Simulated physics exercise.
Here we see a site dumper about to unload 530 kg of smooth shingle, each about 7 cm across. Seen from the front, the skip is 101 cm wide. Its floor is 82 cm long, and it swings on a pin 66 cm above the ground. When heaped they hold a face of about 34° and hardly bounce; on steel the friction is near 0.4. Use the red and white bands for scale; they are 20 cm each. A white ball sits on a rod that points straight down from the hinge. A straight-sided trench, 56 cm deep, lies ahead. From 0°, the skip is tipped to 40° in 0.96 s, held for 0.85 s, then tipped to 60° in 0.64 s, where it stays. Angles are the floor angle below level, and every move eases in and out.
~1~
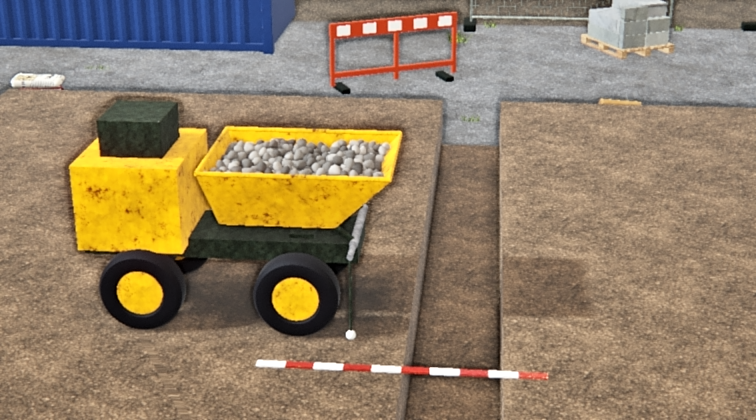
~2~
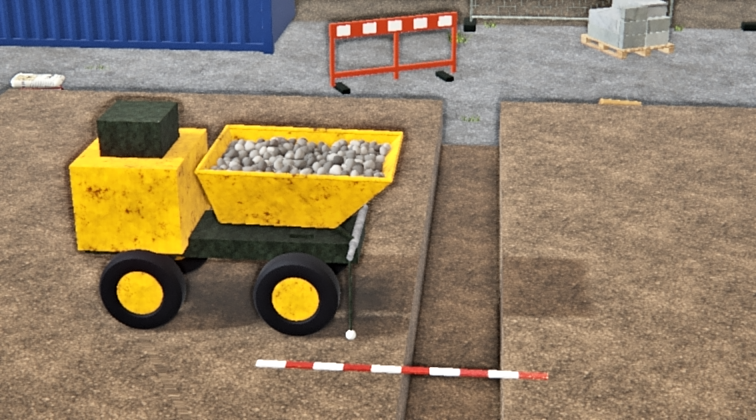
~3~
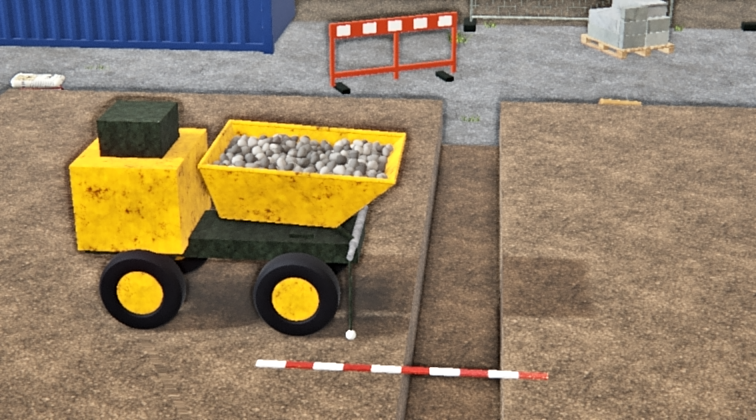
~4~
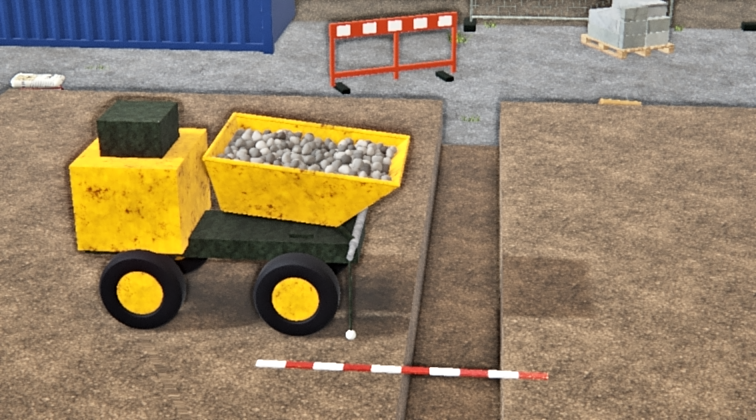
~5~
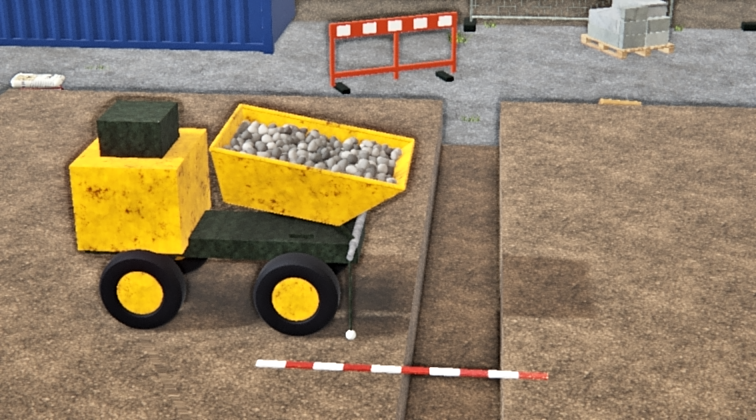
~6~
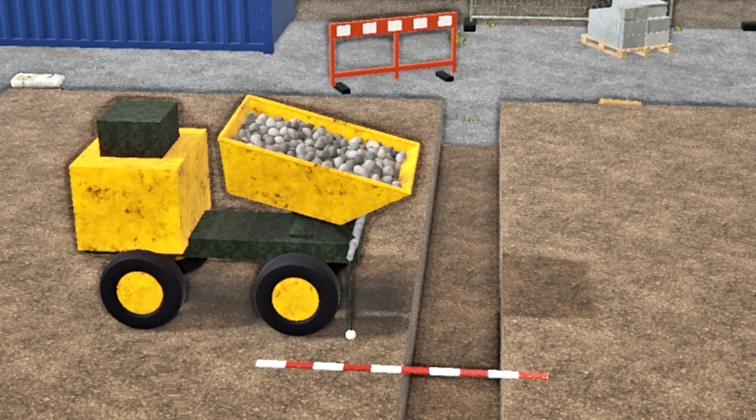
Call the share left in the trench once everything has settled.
Roughly 80 per cent.
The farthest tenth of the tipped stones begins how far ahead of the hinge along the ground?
Some 140 cm out from the hinge.
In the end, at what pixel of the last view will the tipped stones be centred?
The resting stones are centred at roughly (476, 360).
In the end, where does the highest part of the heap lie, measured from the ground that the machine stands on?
Roughly 14 cm above the ground.
A little later the floor is at 34°; 100 % in the skip; the foremost stones are at (416, 190).
Then the floor is at 40°; 99 % in the skip, 1 % in the trench; the foremost stones are at (444, 202).
Later still the floor is at 60°; 41 % in the skip, 51 % in the trench, 8 % past the trench; the foremost stones are at (560, 326).
In the end the floor is at 60°; 0 % in the skip, 81 % in the trench, 19 % past the trench; the foremost stones are at (677, 297).
